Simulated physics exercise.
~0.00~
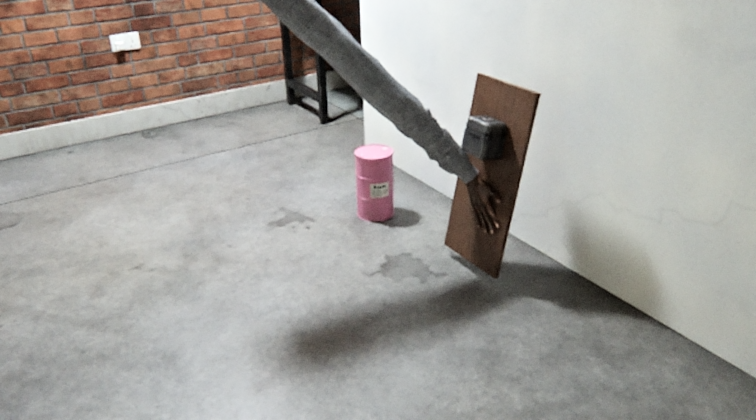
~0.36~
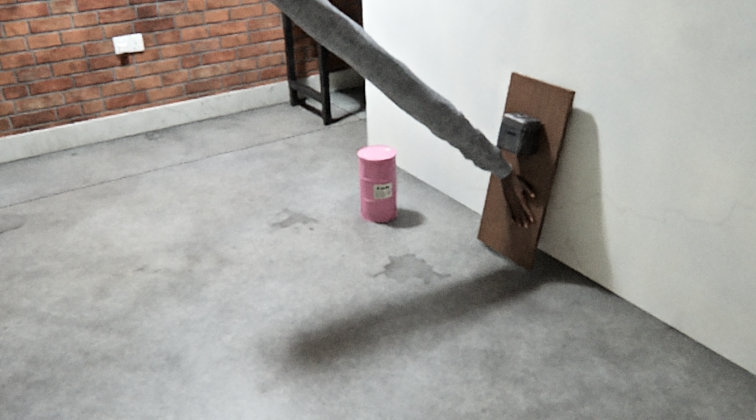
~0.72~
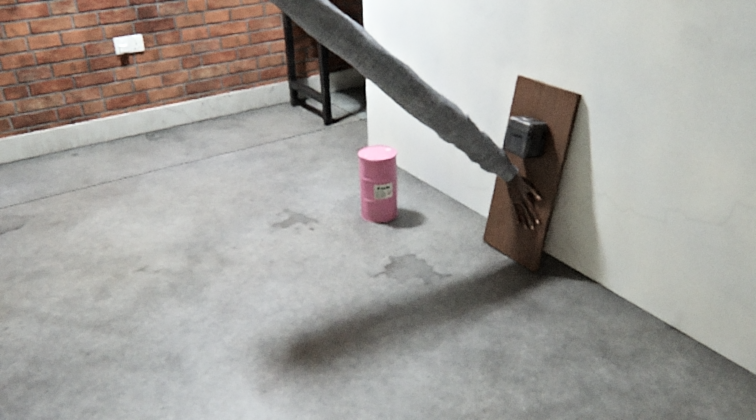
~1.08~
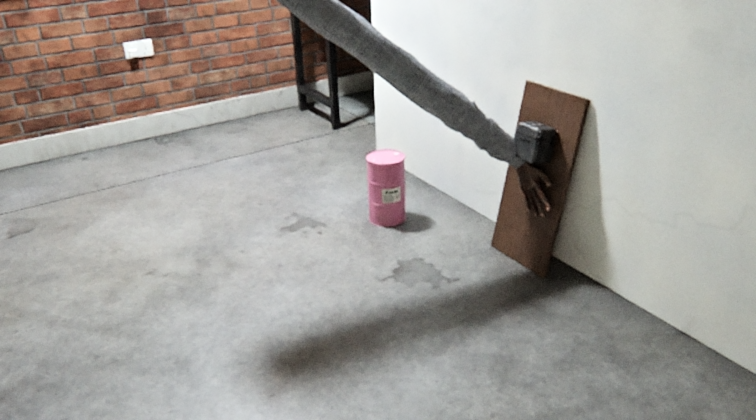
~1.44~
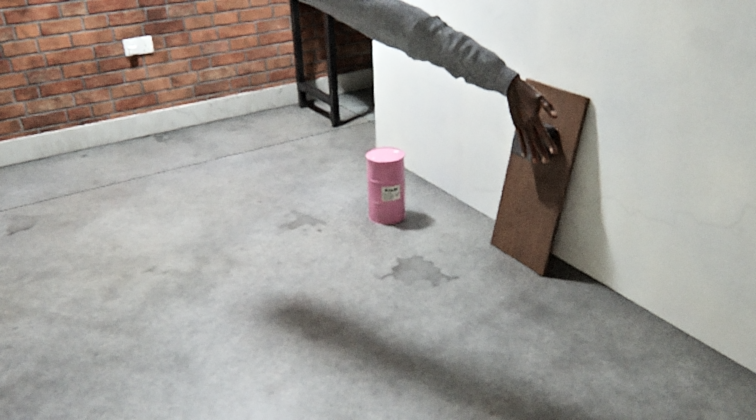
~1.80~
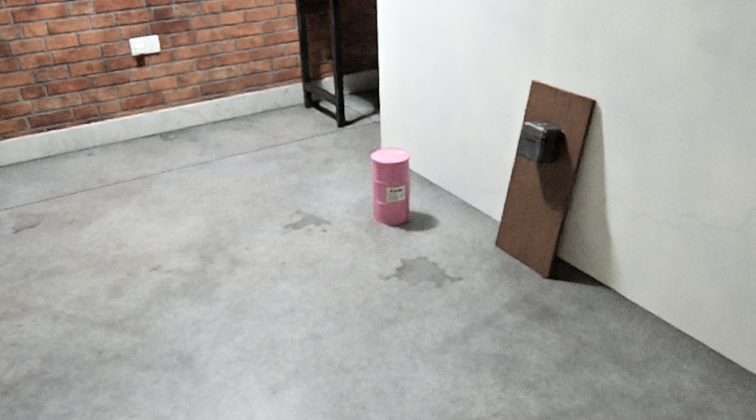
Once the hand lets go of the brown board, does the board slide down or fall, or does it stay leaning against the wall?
The brown board stays leaning against the wall after the hand lets go and withdraws.
